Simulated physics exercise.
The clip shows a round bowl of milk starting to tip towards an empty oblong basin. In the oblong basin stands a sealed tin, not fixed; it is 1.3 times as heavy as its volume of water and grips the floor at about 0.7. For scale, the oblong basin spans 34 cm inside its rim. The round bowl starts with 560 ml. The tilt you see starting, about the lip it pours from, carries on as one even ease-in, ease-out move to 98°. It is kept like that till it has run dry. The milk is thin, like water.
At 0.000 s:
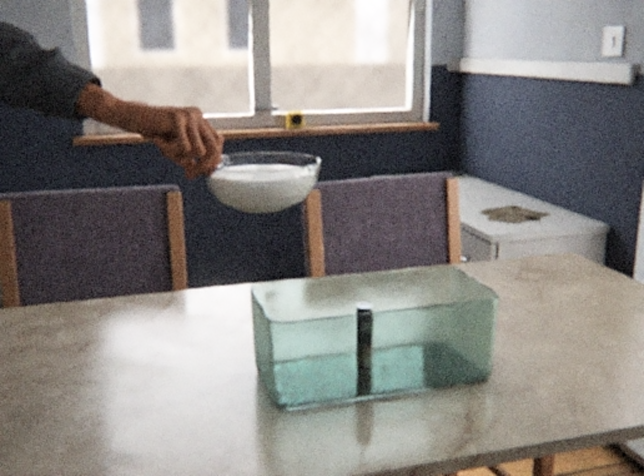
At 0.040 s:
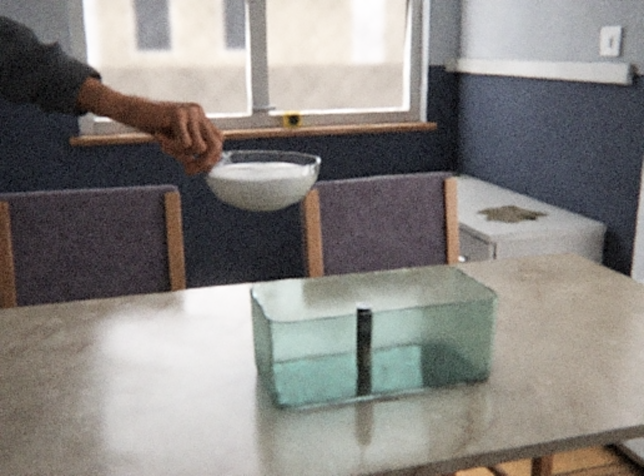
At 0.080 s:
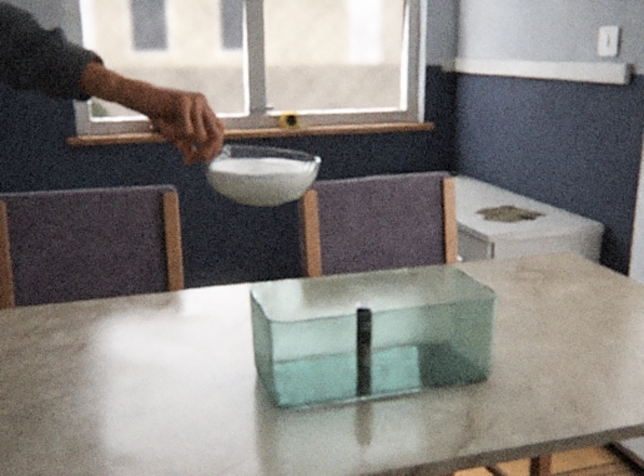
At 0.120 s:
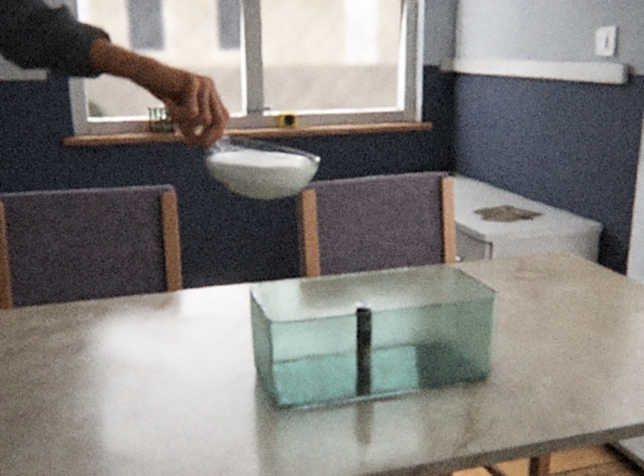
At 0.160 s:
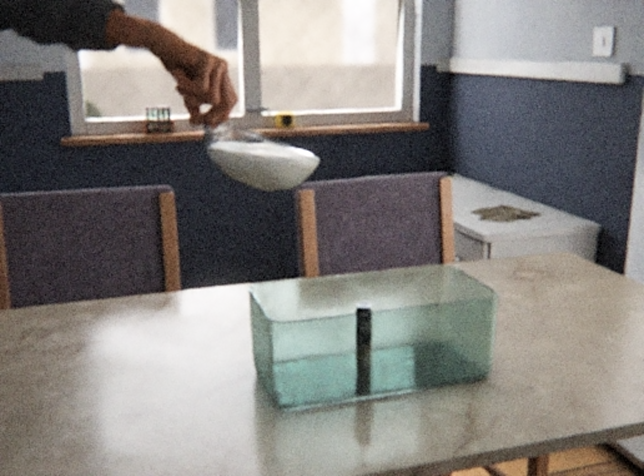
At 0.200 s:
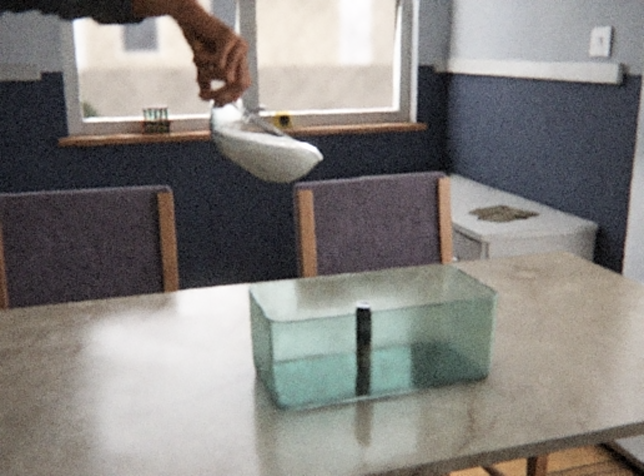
We see a hand holding a round glass bowl of milk above a greenish, transparent oblong basin on a table; the hand rises and tilts the bowl down to the right, slightly at first, then more steeply.
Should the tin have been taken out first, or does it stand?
It goes over.
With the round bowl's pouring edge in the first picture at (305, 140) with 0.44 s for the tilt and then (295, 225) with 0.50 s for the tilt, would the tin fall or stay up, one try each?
First it topples; then it stays up.
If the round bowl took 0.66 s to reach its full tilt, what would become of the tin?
Then it goes over.
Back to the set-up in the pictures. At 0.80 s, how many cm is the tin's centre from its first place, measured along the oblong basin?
About 3 cm.
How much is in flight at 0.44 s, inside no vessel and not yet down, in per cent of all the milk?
Near 80 in a hundred.
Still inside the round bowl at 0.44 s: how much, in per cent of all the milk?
Near 18 in a hundred.
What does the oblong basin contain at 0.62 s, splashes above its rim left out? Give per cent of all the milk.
Near 80 in a hundred.
After 0.44 s the tilt is 95° and 19 per cent is still to pour; the tin stands where it began.
After 0.62 s the tilt is 98° and 0 per cent is still to pour; the tin stands where it began.
After 0.80 s the tilt is 98° and 0 per cent is still to pour; the tin leans 22°.
After 1.00 s the tilt is 98° and 0 per cent is still to pour; the tin lies on its side.
In the end the tin lies on its side.
